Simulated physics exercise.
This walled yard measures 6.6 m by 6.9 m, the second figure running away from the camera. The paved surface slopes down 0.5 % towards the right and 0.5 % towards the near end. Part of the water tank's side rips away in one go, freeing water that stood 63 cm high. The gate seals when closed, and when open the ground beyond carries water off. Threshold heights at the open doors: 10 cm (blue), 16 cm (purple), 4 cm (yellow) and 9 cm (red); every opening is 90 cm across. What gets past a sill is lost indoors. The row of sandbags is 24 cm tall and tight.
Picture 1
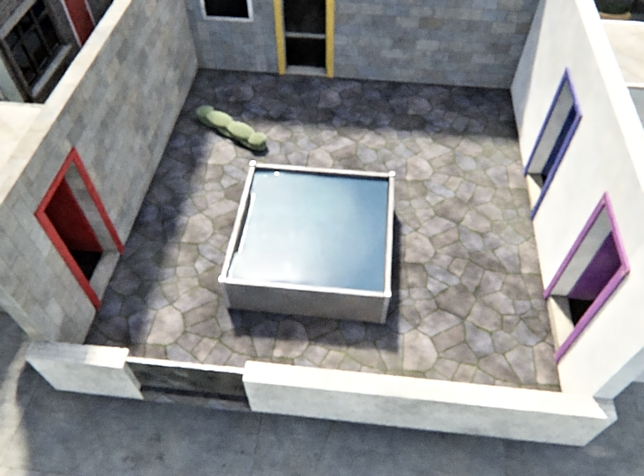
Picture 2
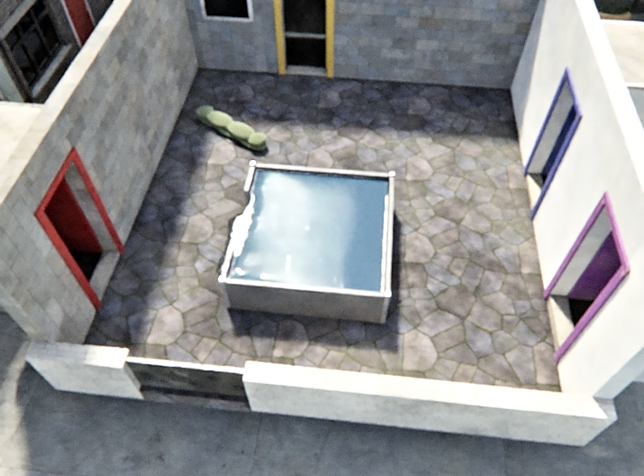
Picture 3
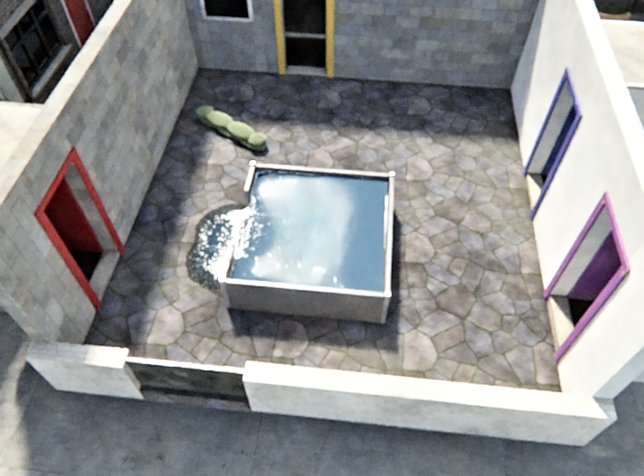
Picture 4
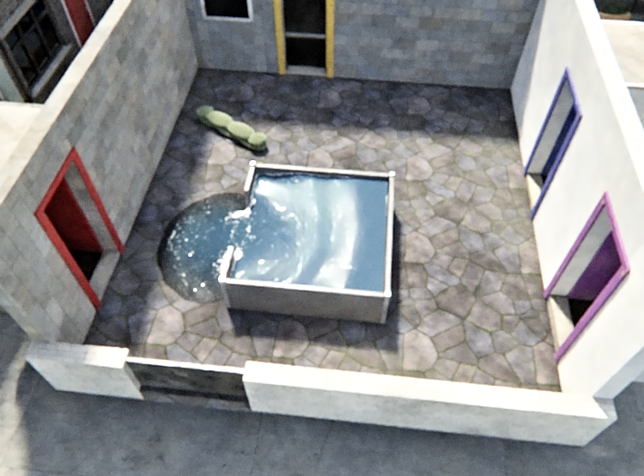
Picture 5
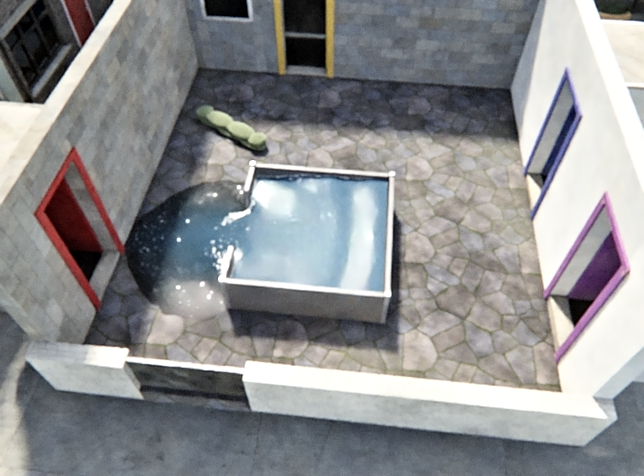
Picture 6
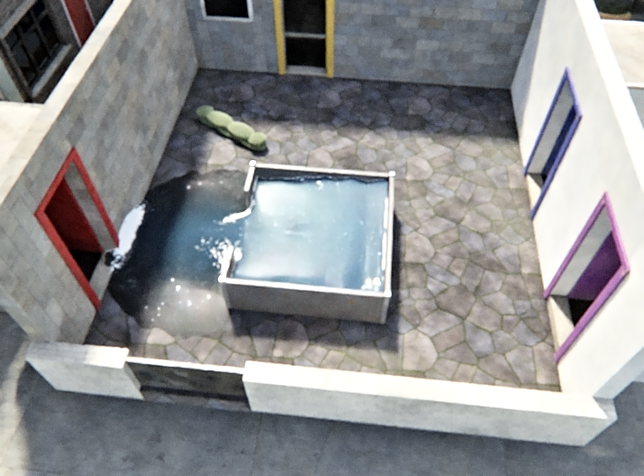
At the start, a square tank of still water sits in a walled, stone-paved yard with coloured door surrounds. Part of its left side gives way and water pours out, foaming onto the paving. The dark pool spreads steadily leftward until its front splashes against the wall by the red doorway.
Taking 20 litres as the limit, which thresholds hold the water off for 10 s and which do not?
The water let in: At the blue door it keeps below the limit; at the purple door it stays under the limit; at the yellow door it keeps below the limit; at the red door it exceeds the limit.
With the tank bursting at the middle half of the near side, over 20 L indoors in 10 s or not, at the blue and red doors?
Against that limit: Blue below, red over.
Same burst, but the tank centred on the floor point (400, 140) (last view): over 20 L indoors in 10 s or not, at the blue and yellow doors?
Then: Blue not over, yellow over.
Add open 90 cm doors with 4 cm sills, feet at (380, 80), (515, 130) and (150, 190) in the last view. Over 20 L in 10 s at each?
In that order: Under, under, past it.
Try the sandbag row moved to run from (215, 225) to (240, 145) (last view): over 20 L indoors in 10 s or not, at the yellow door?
Against that limit: Yellow above.
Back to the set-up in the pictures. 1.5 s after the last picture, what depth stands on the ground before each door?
Depths in cm: Blue 0, purple 0, yellow 0, red 28.
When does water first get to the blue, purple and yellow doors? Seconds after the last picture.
Blue 6.0 s, purple 4.0 s, yellow 2.6 s.
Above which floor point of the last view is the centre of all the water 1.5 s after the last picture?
Near (251, 243).
Then, 0.7 s after the last picture water covers 15 % of the floor and is deepest (38 cm) near (141, 234); blue door not reached, purple door not reached, yellow door not reached, red door 27 cm at the sill, 46 L in.
Then, 1.5 s after the last picture water covers 20 % of the floor and is deepest (38 cm) near (75, 366); blue door not reached, purple door not reached, yellow door not reached, red door 28 cm at the sill, 141 L in.
Then, 2.8 s after the last picture water covers 40 % of the floor and is deepest (28 cm) near (75, 366); blue door not reached, purple door not reached, yellow door 2 cm at the sill, 0 L in, red door 19 cm at the sill, 240 L in.
Then, 5.3 s after the last picture water covers 75 % of the floor and is deepest (20 cm) near (75, 366); blue door not reached, purple door 10 cm at the sill, 0 L in, yellow door 4 cm at the sill, 0 L in, red door 15 cm at the sill, 321 L in.
Then, 9.3 s after the last picture water covers 95 % of the floor and is deepest (13 cm) near (516, 413); blue door 10 cm at the sill, 3 L in, purple door 9 cm at the sill, 0 L in, yellow door 2 cm at the sill, 1 L in, red door 10 cm at the sill, 353 L in.
